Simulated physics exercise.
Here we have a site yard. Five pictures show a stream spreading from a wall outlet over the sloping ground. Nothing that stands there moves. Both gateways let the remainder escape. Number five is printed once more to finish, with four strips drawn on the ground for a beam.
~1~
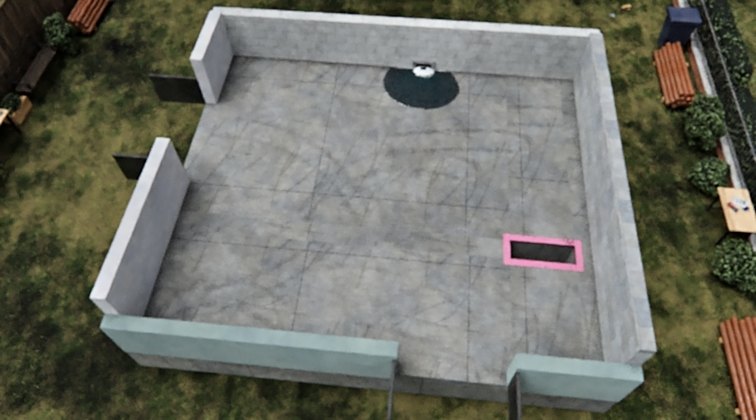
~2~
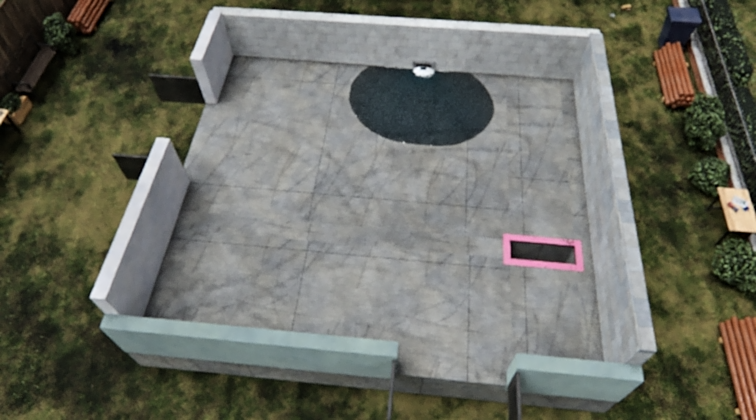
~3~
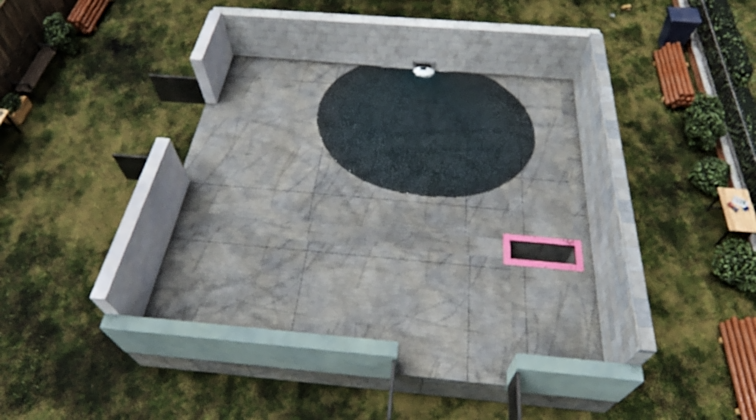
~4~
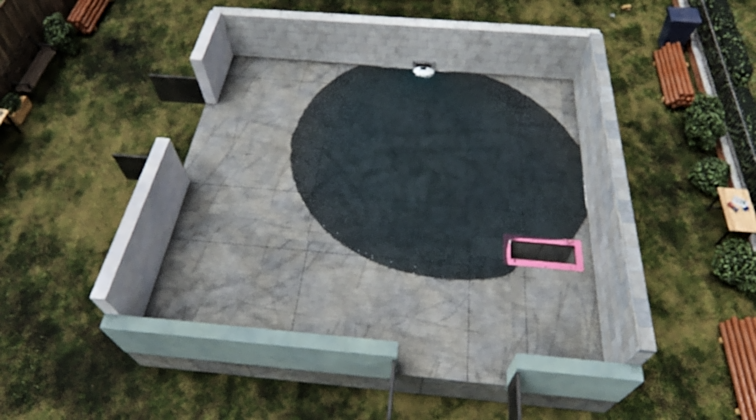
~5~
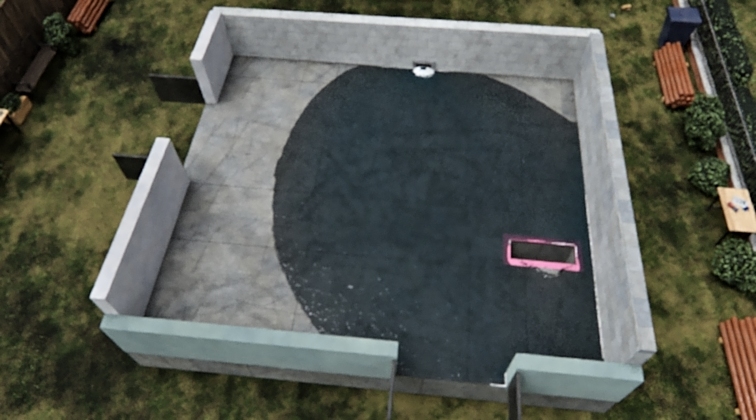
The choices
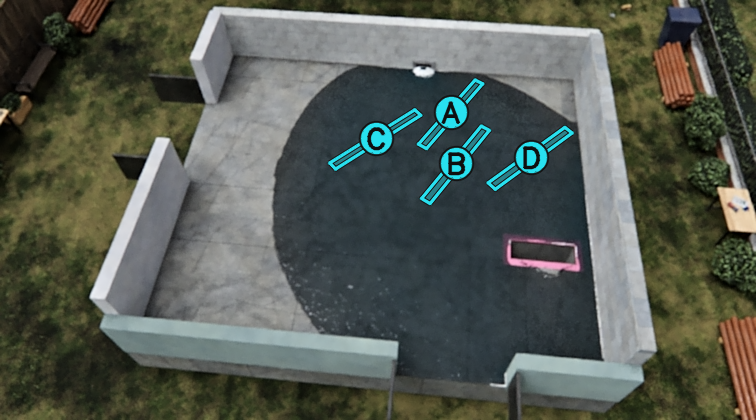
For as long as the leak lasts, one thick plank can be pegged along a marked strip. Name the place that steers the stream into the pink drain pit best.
C is best.
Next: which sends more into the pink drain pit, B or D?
Position B.
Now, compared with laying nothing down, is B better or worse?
It is worse.
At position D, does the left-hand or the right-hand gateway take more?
The right one.
On the marked copy, A from (422, 146) to (478, 81); B from (425, 201) to (485, 128); C from (332, 165) to (417, 112); D from (491, 186) to (568, 130).
With A, about 22 % of the stream runs into the pink drain pit, about 77 % out by the gates.
With B, about 24 % of the stream runs into the pink drain pit, about 75 % out by the gates.
With C, about 39 % of the stream runs into the pink drain pit, about 61 % out by the gates.
With D, about 18 % of the stream runs into the pink drain pit, about 81 % out by the gates.
